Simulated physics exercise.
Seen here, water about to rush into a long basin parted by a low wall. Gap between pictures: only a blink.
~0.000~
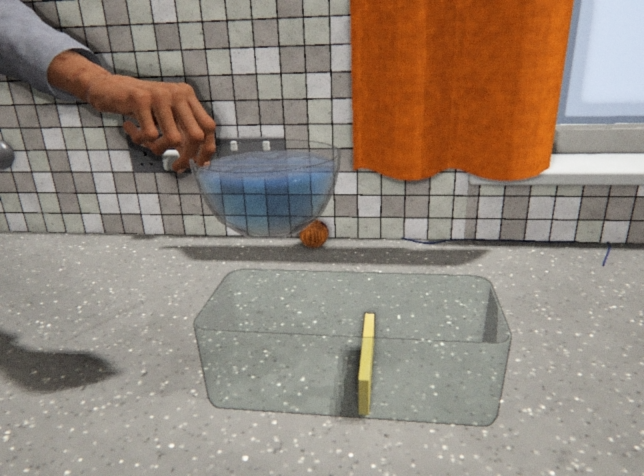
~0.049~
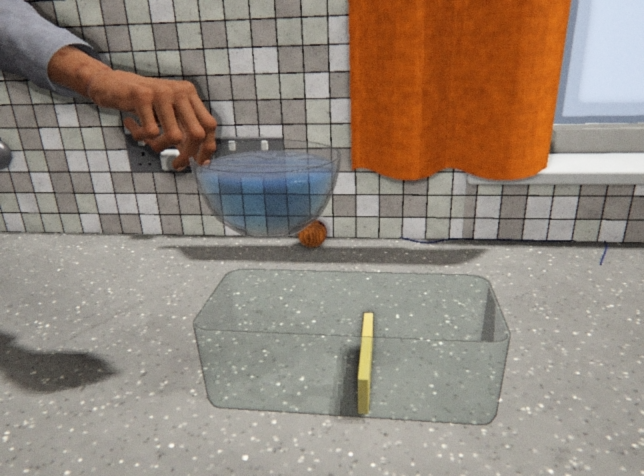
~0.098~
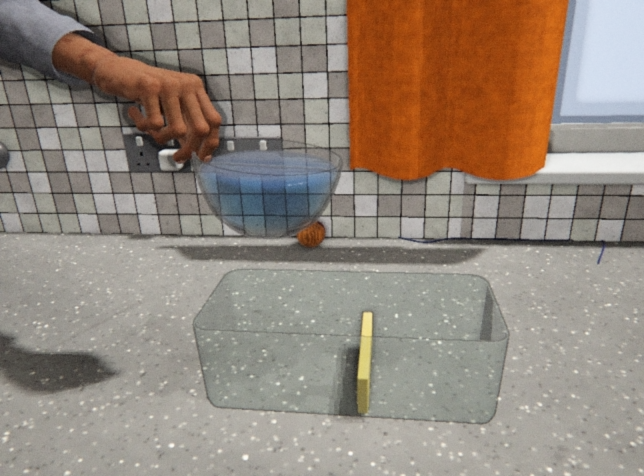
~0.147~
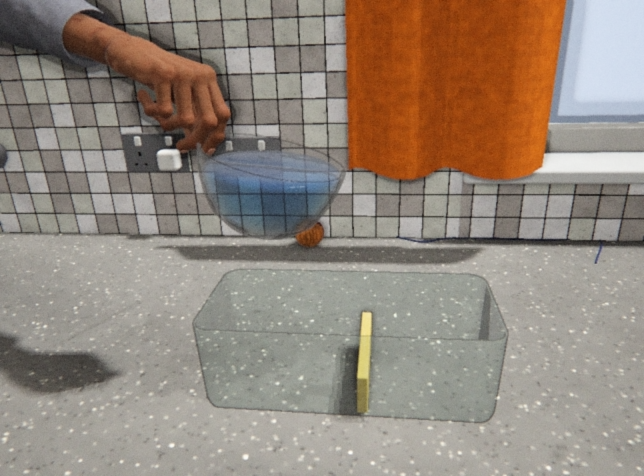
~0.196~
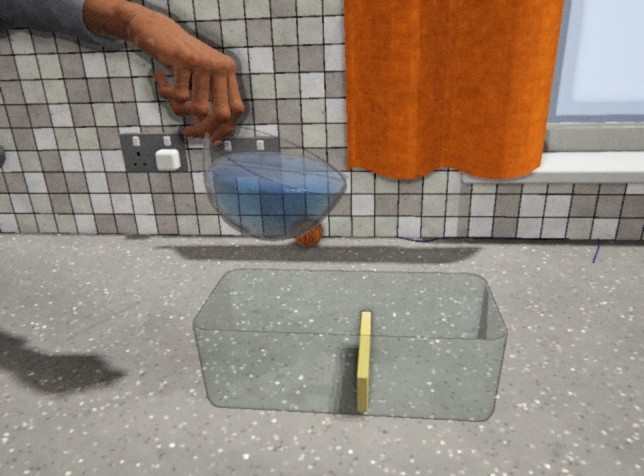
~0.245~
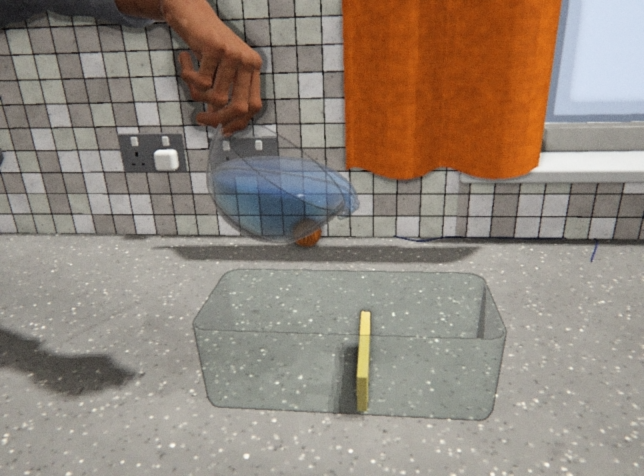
On a speckled counter by a tiled wall, a hand tilted a clear bowl of blue water steadily to the right, behind a long see-through basin with a low yellow divider.
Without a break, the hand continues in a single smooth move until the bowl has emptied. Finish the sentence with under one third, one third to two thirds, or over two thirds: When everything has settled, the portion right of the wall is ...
When everything has settled, the portion right of the wall is one third to two thirds.
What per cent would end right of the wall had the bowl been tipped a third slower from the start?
Roughly 75 per cent ends up there.
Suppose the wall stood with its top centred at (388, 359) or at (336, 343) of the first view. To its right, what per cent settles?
First try: Roughly 40 per cent; second try: 80 per cent.
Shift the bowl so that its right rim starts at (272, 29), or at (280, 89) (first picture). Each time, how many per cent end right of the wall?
35 % and 25 %.
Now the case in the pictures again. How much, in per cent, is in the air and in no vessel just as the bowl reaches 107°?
30 %.
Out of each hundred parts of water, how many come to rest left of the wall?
I'd put it at around 40 %.
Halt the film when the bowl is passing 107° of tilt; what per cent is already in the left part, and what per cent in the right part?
10 % left, 55 % right.
A moment on, the bowl is tipped right over and 8 per cent is still to pour, 8 is left of the wall and 56 right of it.
Next, the bowl is tipped right over and 0 per cent is still to pour, 35 is left of the wall and 49 right of it.
Then the bowl is tipped right over and 0 per cent is still to pour, 39 is left of the wall and 57 right of it.
Later the bowl is tipped right over and 0 per cent is still to pour, 40 is left of the wall and 56 right of it.
At rest 41 per cent lies left of the wall, 55 right of it and 4 outside.
